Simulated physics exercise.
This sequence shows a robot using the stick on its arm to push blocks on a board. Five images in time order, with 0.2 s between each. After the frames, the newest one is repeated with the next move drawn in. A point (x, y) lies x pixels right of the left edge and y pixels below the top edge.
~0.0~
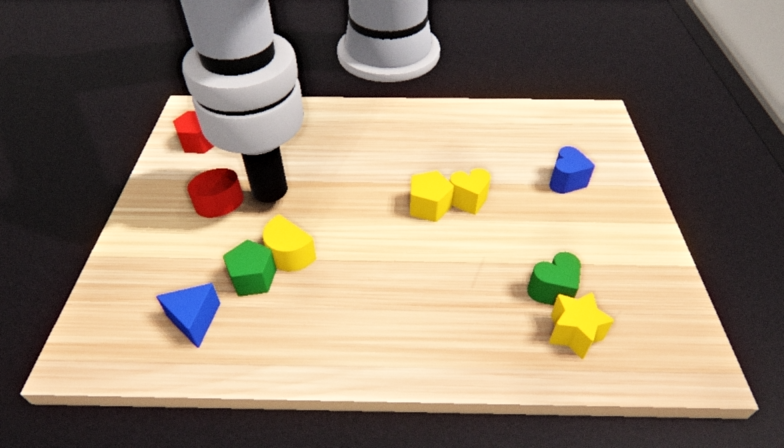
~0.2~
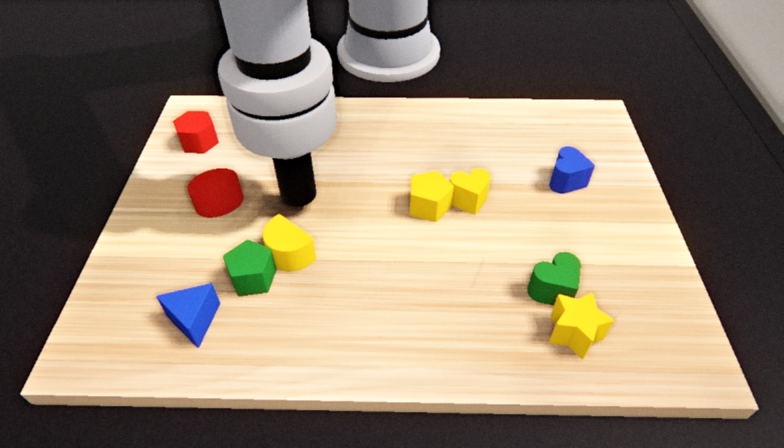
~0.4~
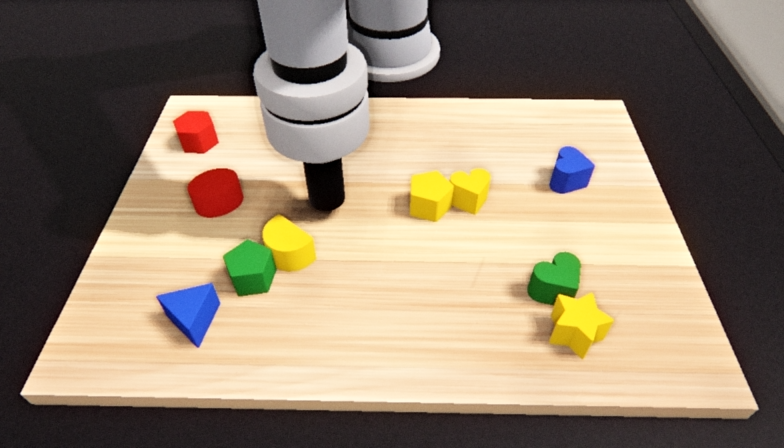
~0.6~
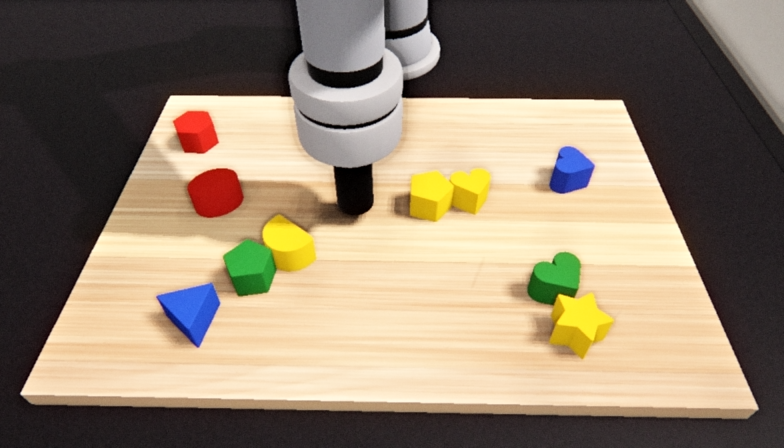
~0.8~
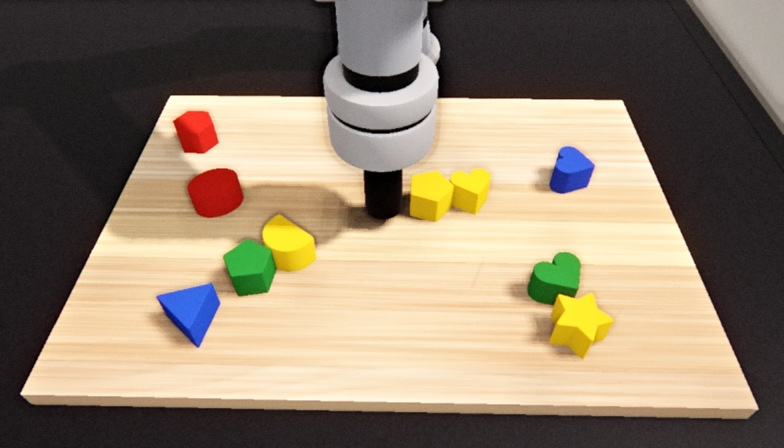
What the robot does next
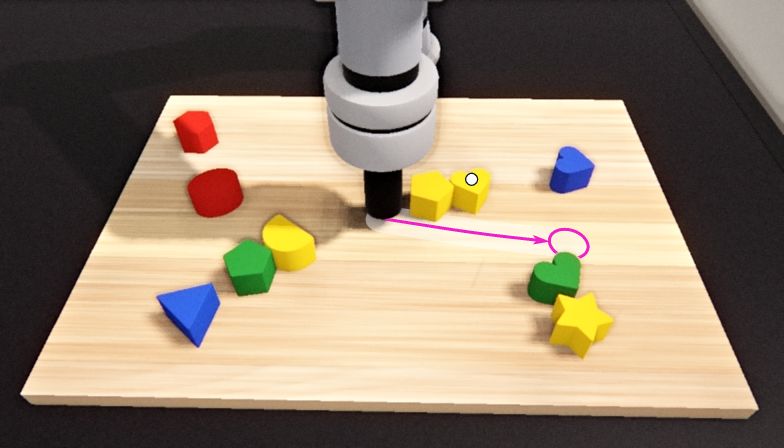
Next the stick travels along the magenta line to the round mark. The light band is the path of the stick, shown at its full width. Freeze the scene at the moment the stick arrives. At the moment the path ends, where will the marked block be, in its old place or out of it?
Moved off its spot.
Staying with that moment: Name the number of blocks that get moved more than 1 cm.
I reckon the push displaces two of the blocks by more than 1 cm.
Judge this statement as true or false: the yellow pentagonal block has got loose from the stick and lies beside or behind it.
Answer: True.
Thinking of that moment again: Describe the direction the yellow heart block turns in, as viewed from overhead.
Spins clockwise.
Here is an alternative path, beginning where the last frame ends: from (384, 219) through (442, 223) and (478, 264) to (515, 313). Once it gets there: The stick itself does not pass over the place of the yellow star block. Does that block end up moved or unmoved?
It is still on its spot.
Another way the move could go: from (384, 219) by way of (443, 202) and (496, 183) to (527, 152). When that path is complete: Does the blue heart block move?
My answer is yes.
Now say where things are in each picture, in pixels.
In the first picture, lower end of the stick at (270, 191), tops of blocks, yellow pentagonal block at (430, 185), yellow heart block at (472, 179), green heart block at (561, 270).
In the second picture, stick at (299, 195), blocks as before.
In the third picture, stick at (327, 199), blocks as before.
In the fourth picture, stick at (356, 203), blocks as before.
In the fifth picture, stick at (384, 207), yellow pentagonal block at (430, 185), yellow heart block at (472, 179), green heart block at (561, 270).
The drawn path runs from (384, 219) to (569, 243); the dot is on the yellow heart block.
What follows on the original path. One third of the way, stick at (446, 216); yellow pentagonal block at (457, 182), turned 70° anticlockwise; yellow heart block at (486, 170), turned 25° clockwise.
Two thirds of the way, stick at (509, 225); yellow pentagonal block at (460, 181), turned 80° anticlockwise; yellow heart block at (487, 168), turned 20° clockwise.
At the end, stick at (573, 231); yellow pentagonal block at (460, 181), turned 80° anticlockwise; yellow heart block at (487, 168), turned 20° clockwise; green heart block not moved.
